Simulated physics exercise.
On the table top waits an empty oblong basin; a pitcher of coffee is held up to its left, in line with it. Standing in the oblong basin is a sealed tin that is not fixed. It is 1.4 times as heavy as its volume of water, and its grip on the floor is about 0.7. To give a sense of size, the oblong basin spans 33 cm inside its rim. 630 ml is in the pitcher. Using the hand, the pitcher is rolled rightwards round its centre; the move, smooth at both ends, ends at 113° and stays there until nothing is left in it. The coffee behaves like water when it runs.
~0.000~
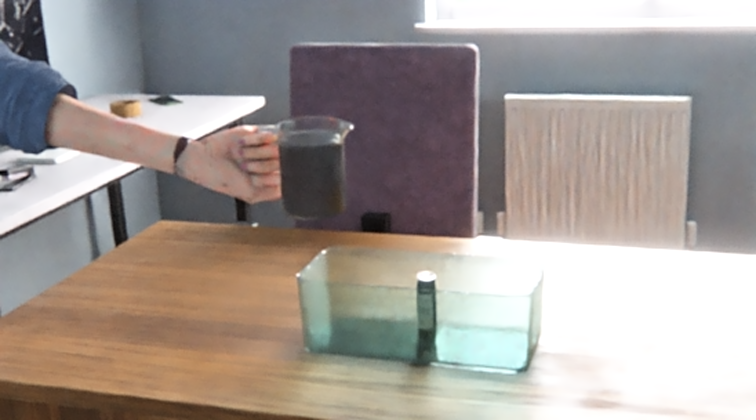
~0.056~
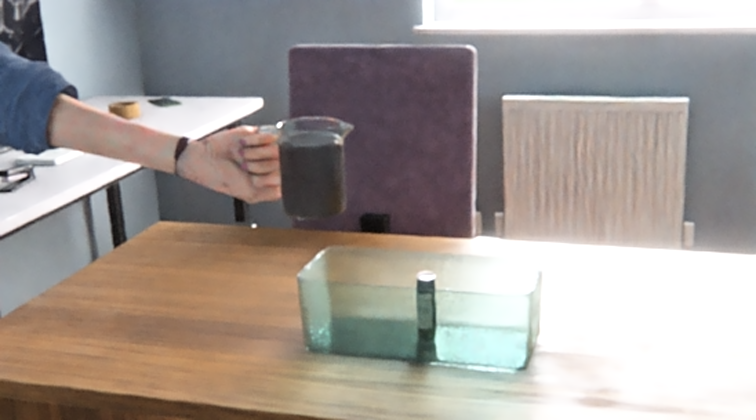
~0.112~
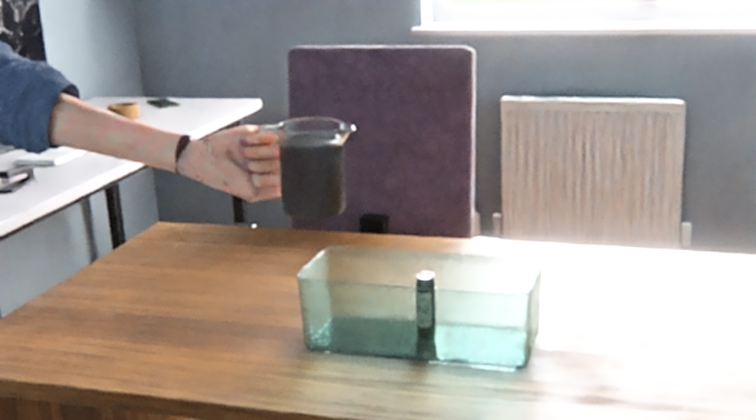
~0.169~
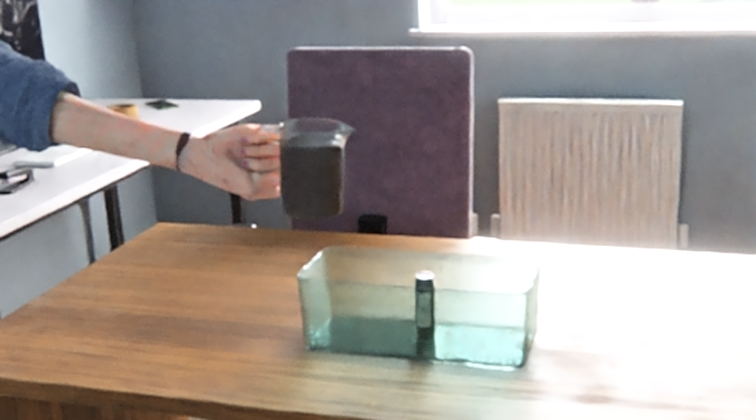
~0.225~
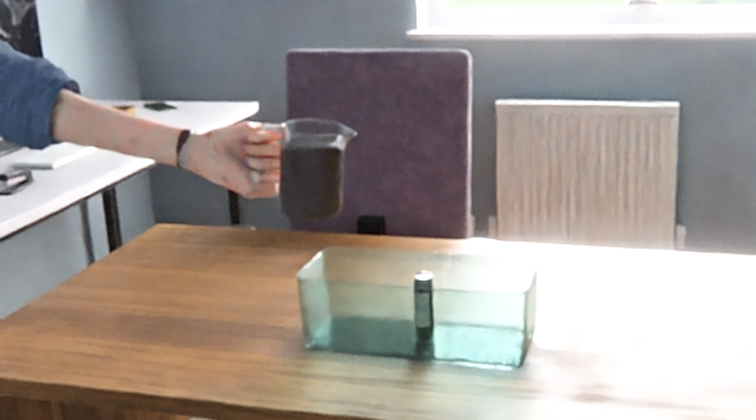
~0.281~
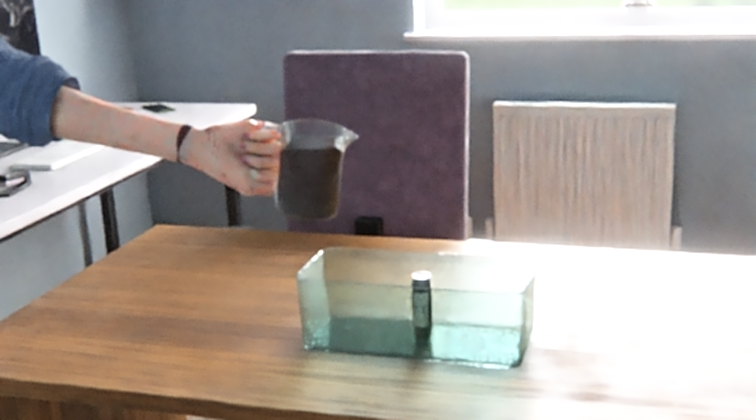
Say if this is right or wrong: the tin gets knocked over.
Right, it gets knocked over.
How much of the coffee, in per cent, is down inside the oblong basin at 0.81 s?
The basin holds roughly 3 in a hundred parts at that moment.
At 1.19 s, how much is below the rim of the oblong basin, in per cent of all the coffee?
Close to 48 in a hundred.
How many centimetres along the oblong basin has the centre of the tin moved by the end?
All told, the tin's centre has moved close to 7.5 cm.
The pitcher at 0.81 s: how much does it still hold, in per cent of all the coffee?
Close to 88 percent of the liquid remains at that time.
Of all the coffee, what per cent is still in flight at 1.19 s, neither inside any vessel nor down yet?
Around 20 percent of it is airborne.
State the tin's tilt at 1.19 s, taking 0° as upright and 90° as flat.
The tilt is near 20°.
After 0.81 s the tilt is 61° and 88 per cent is still to pour; the tin stands where it began.
After 1.19 s the tilt is 100° and 33 per cent is still to pour; the tin leans 18°.
After 1.59 s the tilt is 113° and 1 per cent is still to pour; the tin lies on its side.
After 2.03 s the tilt is 113° and 0 per cent is still to pour; the tin lies on its side.
In the end the tin lies on its side.
